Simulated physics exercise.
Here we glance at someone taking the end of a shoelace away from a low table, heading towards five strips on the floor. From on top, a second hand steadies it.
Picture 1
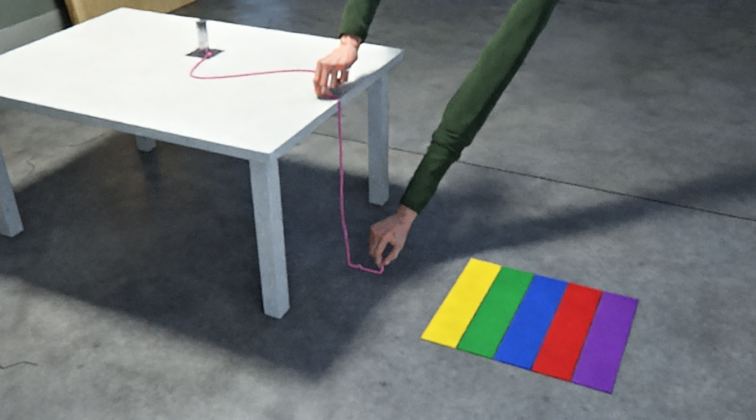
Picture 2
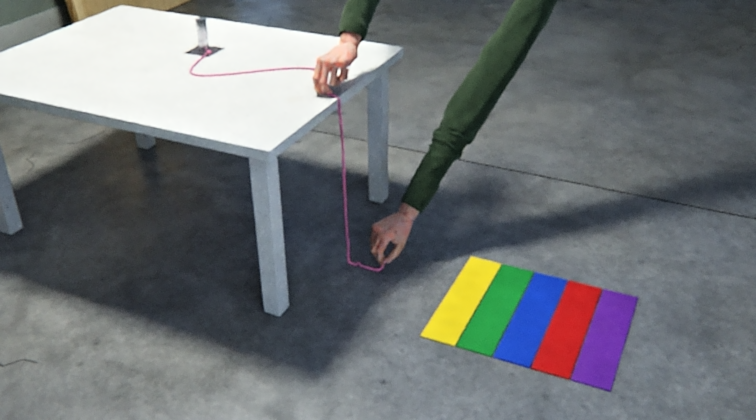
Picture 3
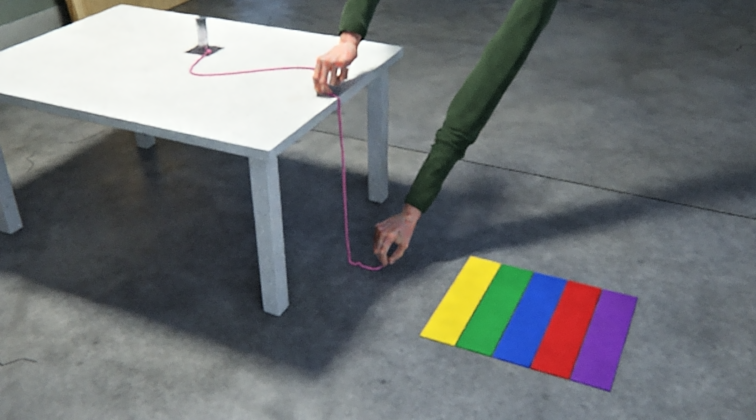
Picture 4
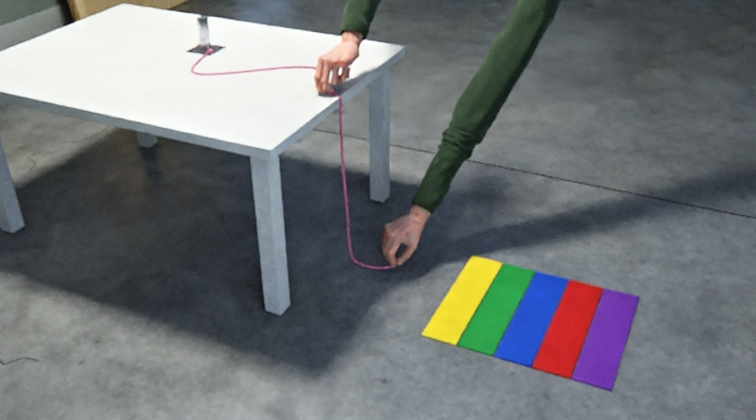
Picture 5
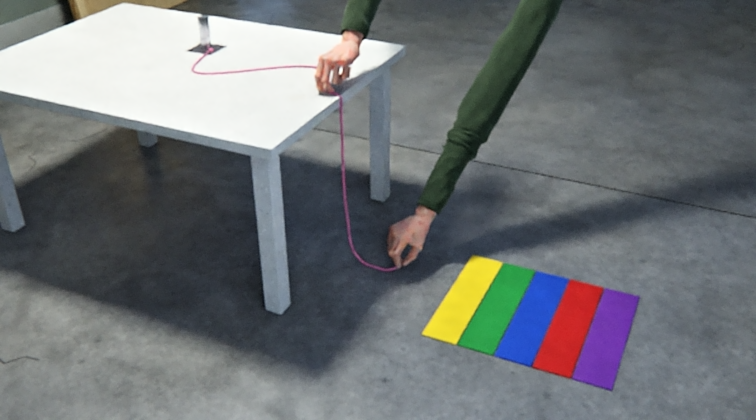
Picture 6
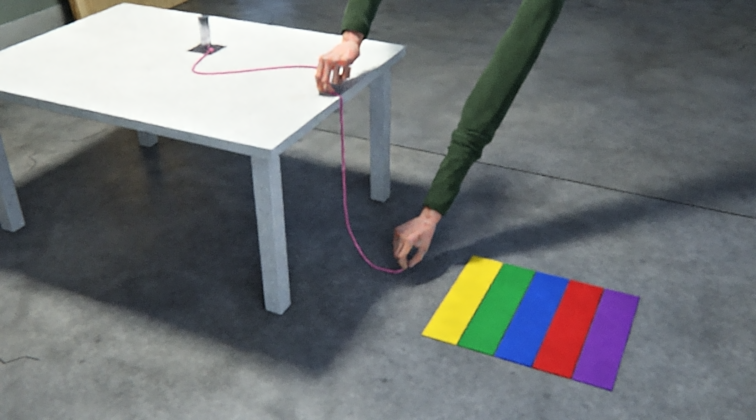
Two hands in dark green sleeves reach in from the top over a grey concrete floor, seen from above at an angle by a still camera. A pink shoelace curves across a white table at left and hangs over its edge, while yellow, green, blue, red and purple strips lie side by side at right. The lower hand draws the lace's end slightly rightward, smoothing its bend, as the upper hand stays at the table edge.
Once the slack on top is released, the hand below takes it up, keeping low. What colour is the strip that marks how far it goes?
That strip is purple.
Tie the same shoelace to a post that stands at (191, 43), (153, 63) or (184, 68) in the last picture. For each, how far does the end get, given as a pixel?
Going through them in sequence: (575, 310), (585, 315) and finally (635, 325).
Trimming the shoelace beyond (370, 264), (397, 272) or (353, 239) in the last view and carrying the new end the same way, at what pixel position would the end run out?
In order, it comes to rest around (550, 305), (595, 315) and (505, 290).
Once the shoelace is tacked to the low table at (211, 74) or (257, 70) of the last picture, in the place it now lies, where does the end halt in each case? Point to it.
First try close to (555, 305), second close to (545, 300).
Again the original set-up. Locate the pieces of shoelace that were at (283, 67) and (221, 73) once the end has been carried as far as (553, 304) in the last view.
The two spots land somewhere near (325, 83) and (281, 68).
Soon after, end near (553, 304); over blue.
After that, end near (591, 314); over red.
At the stop, end near (613, 320); over purple. Over purple.
